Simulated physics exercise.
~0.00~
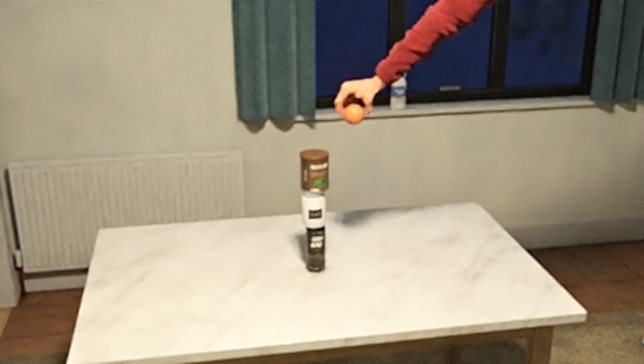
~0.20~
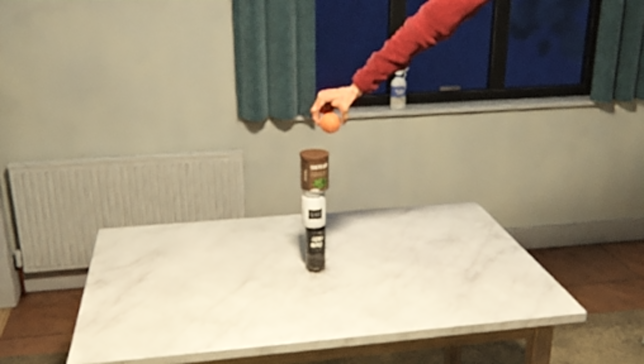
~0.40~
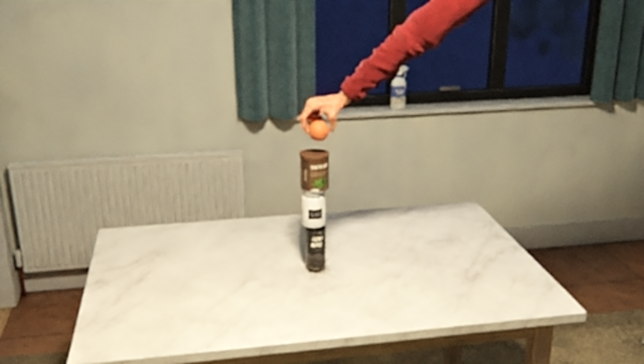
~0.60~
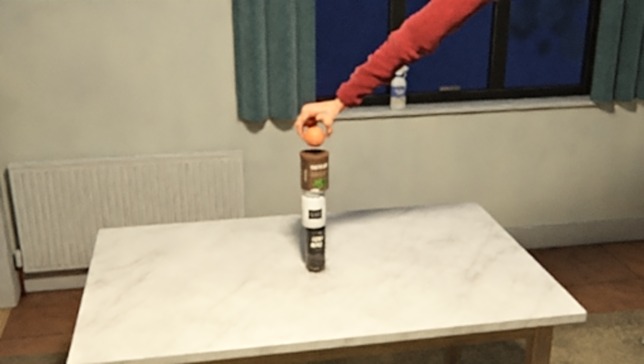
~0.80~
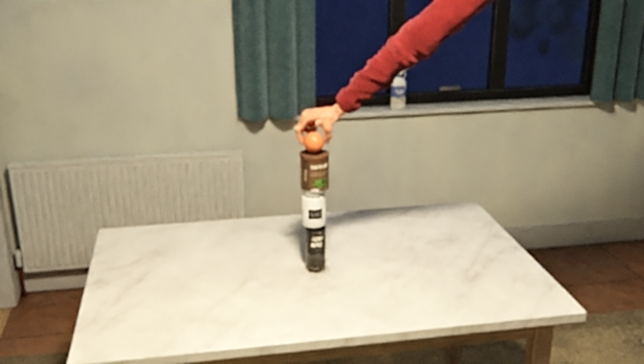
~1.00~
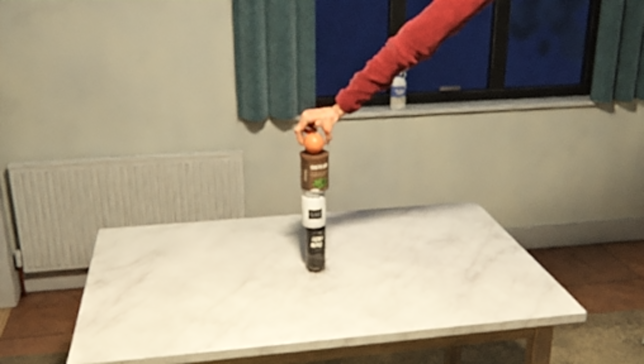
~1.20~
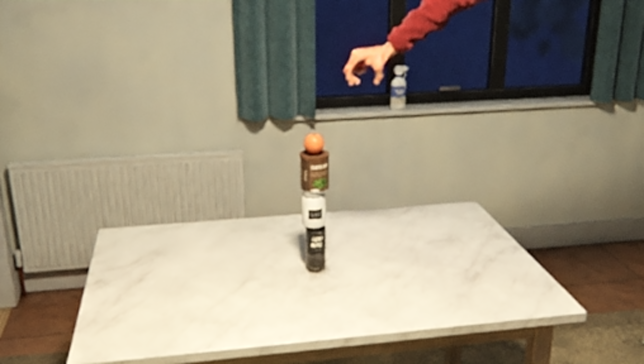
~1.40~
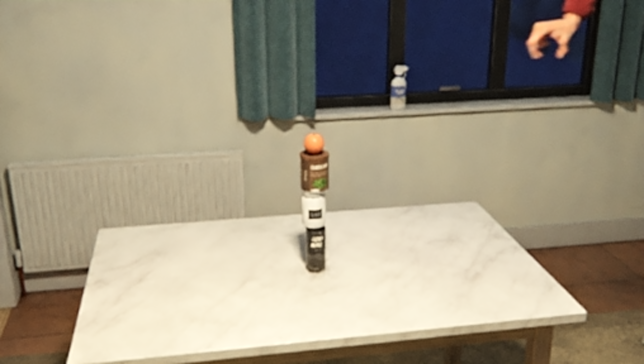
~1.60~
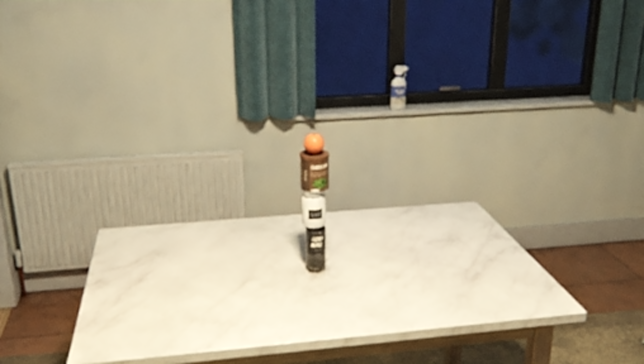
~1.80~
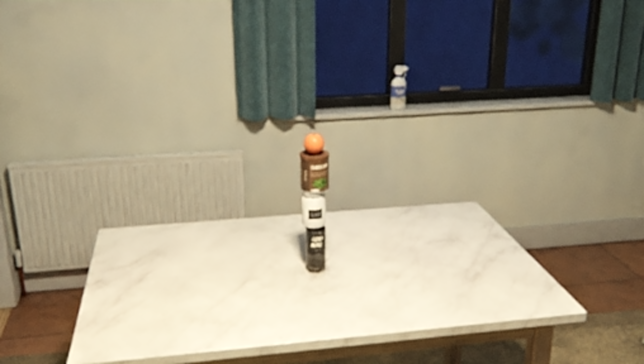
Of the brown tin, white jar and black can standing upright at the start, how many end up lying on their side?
None of them end up on their side. The brown tin, white jar and black can all stay upright in the stack beneath the orange tomato.
A hand in a red sleeve placing an orange tomato atop a stack of three containers, then withdrawing as the pile stays balanced.
